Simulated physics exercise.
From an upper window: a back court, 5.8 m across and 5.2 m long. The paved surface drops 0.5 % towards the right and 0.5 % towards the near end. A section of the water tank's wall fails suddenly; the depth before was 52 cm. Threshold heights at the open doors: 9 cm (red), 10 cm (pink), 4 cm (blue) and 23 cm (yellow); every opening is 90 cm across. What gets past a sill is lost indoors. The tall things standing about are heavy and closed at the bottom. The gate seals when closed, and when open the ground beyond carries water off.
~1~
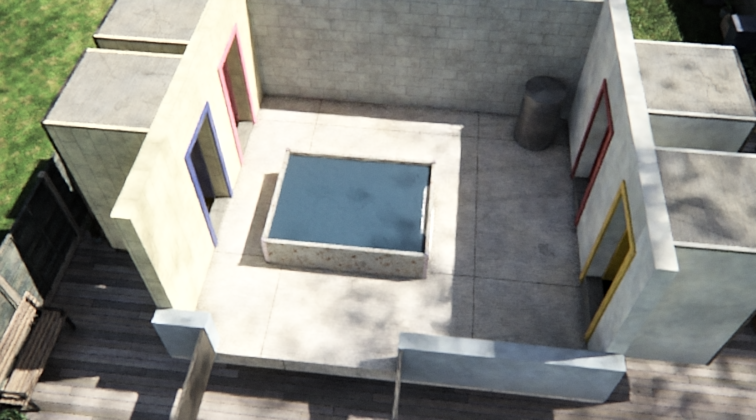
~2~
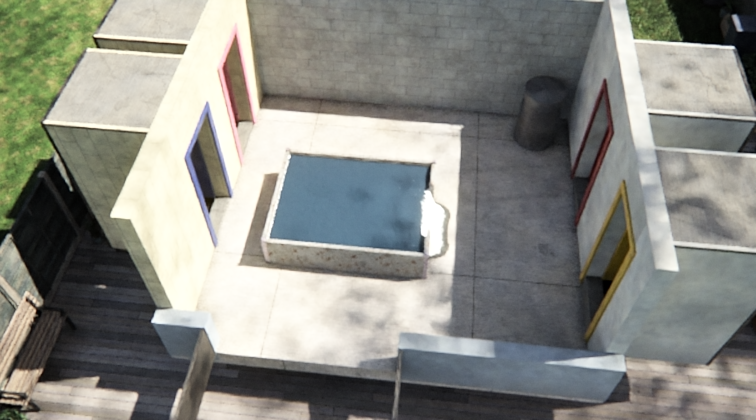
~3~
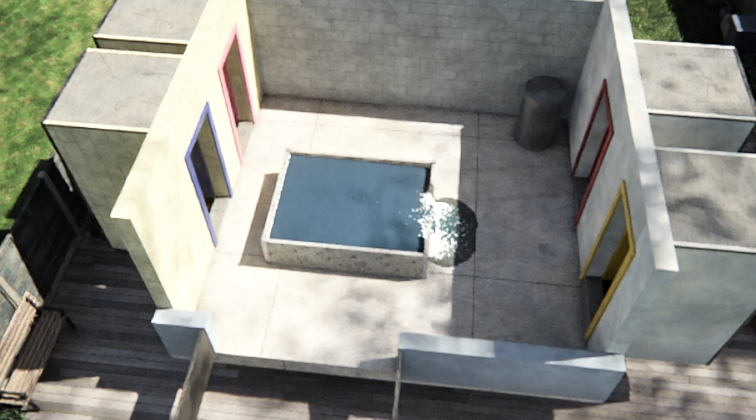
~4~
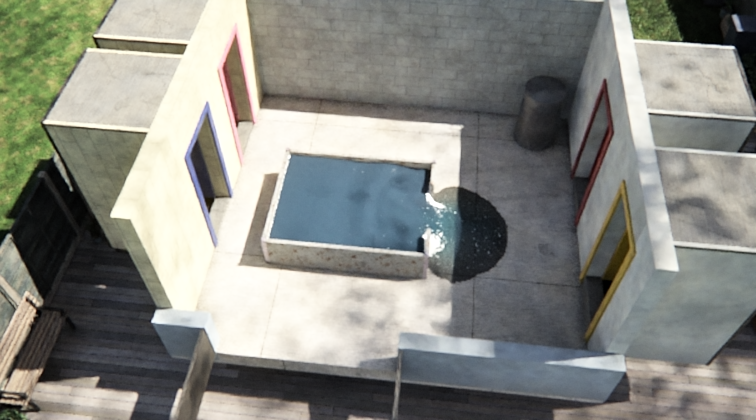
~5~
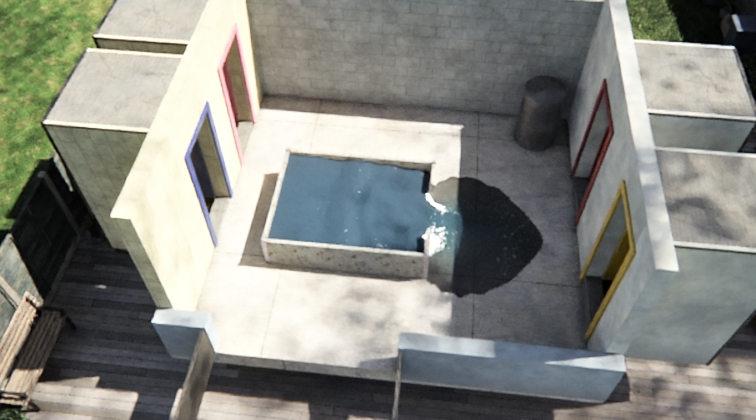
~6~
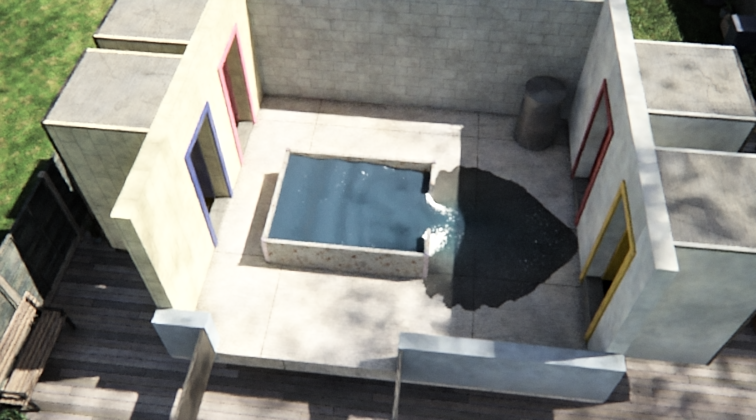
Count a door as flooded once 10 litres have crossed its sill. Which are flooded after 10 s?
The water let in: At the red door it passes the limit; at the pink door it stays under the limit; at the blue door it keeps below the limit; at the yellow door it stays under the limit.
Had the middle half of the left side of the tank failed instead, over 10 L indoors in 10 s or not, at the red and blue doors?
Then: Red below, blue above.
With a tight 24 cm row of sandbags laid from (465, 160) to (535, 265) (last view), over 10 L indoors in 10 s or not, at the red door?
Then: Red below.
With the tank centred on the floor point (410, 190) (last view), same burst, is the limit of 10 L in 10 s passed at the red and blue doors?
Against that limit: Red over, blue under.
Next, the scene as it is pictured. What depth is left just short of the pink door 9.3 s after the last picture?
Roughly 7.5 cm deep.
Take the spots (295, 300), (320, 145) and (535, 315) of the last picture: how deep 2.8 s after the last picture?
About 0, 0 and 10 cm.
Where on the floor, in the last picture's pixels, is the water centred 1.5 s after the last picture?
At about (421, 233).
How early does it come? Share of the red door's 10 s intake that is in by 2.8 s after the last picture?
Some 60 per cent by then.
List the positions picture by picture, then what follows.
Still water, 52 cm deep, in the water tank at (353, 202), in the first picture.
Water pours out at (427, 223) and has run 0.5 m, to (434, 254); typically 7 cm deep outside, 52 cm at the water tank's back, in the second picture.
Water pours out at (427, 223) and has run 0.8 m, to (468, 251); typically 9 cm deep outside, 52 cm at the water tank's back, in the third picture.
The front is at (502, 242), 1.2 m from the gap at (427, 223); 1.5 m2 of floor is under water; 52 cm left at the back of the water tank, in the fourth picture.
Water pours out at (427, 223) and has run 1.8 m, to (536, 245); typically 4 cm deep outside, 52 cm at the water tank's back, in the fifth picture.
The front is at (570, 248), 2.3 m from the gap at (427, 222); 3.7 m2 of floor is under water; 52 cm left at the back of the water tank, in the sixth picture.
Then, 0.7 s after the last picture water covers 25 % of the floor and is deepest (33 cm) near (432, 227); red door 19 cm at the sill, 6 L in, pink door not reached, blue door not reached, yellow door 18 cm at the sill, 0 L in.
Then, 1.5 s after the last picture water covers 30 % of the floor and is deepest (33 cm) near (588, 364); red door 22 cm at the sill, 43 L in, pink door not reached, blue door not reached, yellow door 21 cm at the sill, 0 L in.
Then, 2.8 s after the last picture water covers 45 % of the floor and is deepest (28 cm) near (567, 122); red door 17 cm at the sill, 101 L in, pink door not reached, blue door not reached, yellow door 18 cm at the sill, 0 L in.
Then, 5.3 s after the last picture water covers 85 % of the floor and is deepest (16 cm) near (589, 376); red door 15 cm at the sill, 143 L in, pink door not reached, blue door 2 cm at the sill, 0 L in, yellow door 14 cm at the sill, 0 L in.
Then, 9.3 s after the last picture water covers 95 % of the floor and is deepest (12 cm) near (589, 376); red door 10 cm at the sill, 162 L in, pink door 8 cm at the sill, 0 L in, blue door 6 cm at the sill, 1 L in, yellow door 10 cm at the sill, 0 L in.
